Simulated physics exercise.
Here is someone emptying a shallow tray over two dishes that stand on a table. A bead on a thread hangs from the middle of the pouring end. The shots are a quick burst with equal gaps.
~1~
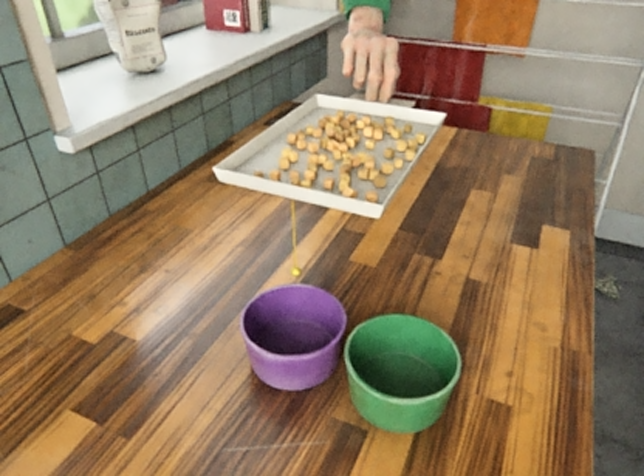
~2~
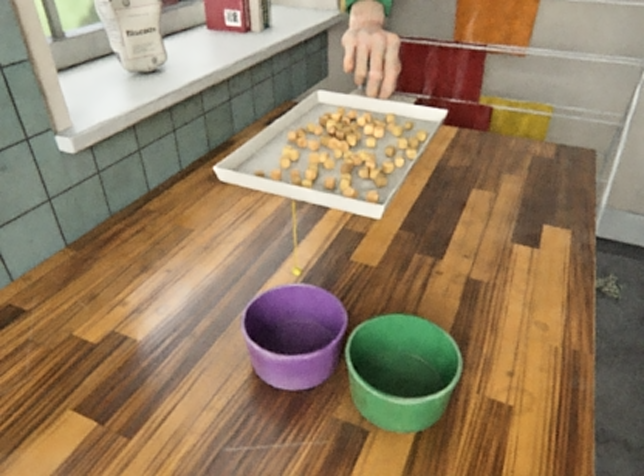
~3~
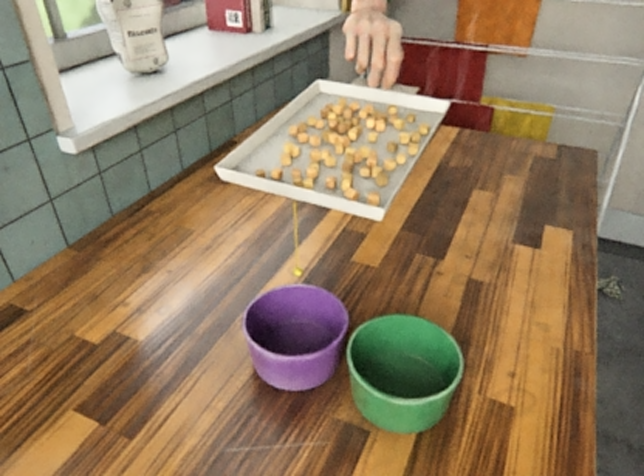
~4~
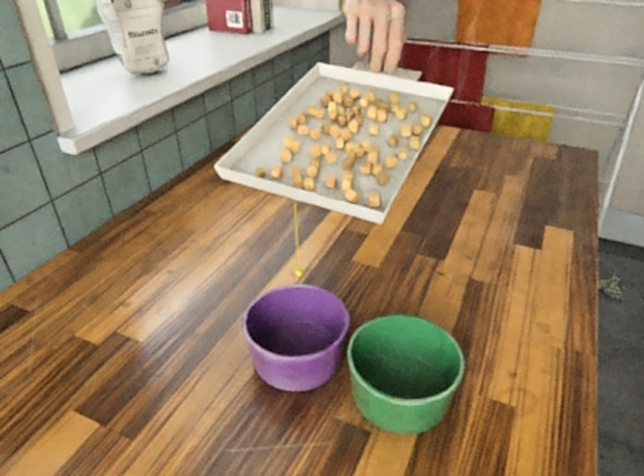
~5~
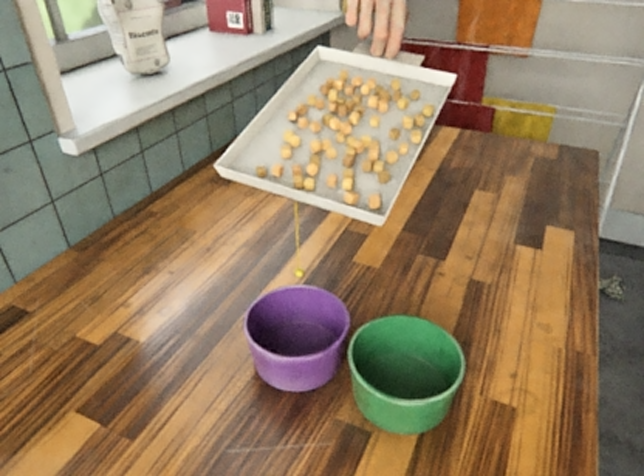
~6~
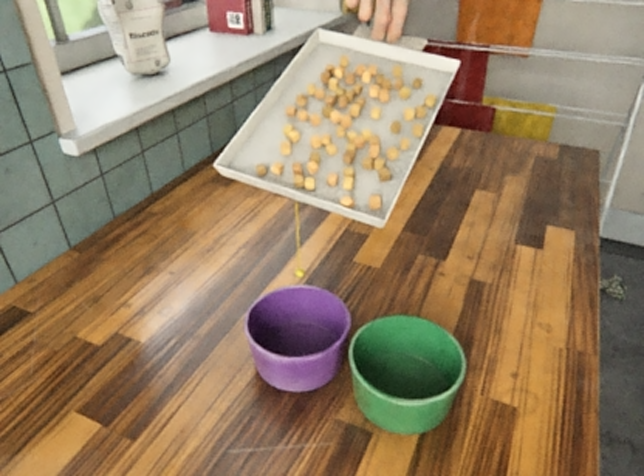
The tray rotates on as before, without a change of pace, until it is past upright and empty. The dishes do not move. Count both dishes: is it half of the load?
Together they catch over half.
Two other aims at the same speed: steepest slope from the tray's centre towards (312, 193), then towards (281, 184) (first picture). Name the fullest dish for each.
At the first place the left-hand dish, at the second left.
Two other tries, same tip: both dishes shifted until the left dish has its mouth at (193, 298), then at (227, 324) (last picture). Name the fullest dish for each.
First the right-hand dish, then the dish on the right.
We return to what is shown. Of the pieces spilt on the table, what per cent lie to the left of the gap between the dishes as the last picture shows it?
Some 20 per cent.
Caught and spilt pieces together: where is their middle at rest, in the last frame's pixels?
Around (328, 352).
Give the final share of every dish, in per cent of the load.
For the left dish some 50 %, for the right dish some 30 %.
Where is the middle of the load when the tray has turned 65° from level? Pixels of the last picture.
Close to (351, 182).
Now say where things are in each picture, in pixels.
Corners of the pouring end near (218, 167) and (380, 203), level; middle of the load near (342, 148), small wooden cubes; left dish near (269, 368); right dish near (383, 411); bead on its thread near (296, 271), in the first frame.
Corners of the pouring end near (219, 167) and (381, 204), level; middle of the load near (343, 146), in the second frame.
Corners of the pouring end near (219, 166) and (382, 207), tipped barely, lowest at the right corner; middle of the load near (344, 142), in the third frame.
Corners of the pouring end near (219, 165) and (382, 211), tipped a little, lowest at the right corner; middle of the load near (345, 135), in the fourth frame.
Corners of the pouring end near (219, 164) and (383, 214), tipped clearly, lowest at the right corner; middle of the load near (345, 128), in the fifth frame.
Corners of the pouring end near (219, 164) and (383, 218), tipped clearly, lowest at the right corner; middle of the load near (346, 121), a little on the move; left dish near (274, 370); right dish near (387, 412), in the sixth frame.
Shortly afterwards, tray tipped steeply; all but a few on the tray; only a few in the air.
Next, tray tipped past a quarter turn; the bulk on the tray; a little in the right dish; a little in the left dish; only a few outside both; only a few in the air.
Some moments later, tray tipped past a quarter turn; near a quarter in the right dish; near half in the left dish; near a quarter outside both.
In the end, tray tipped past a quarter turn; near a quarter in the right dish; near half in the left dish; near a quarter outside both.
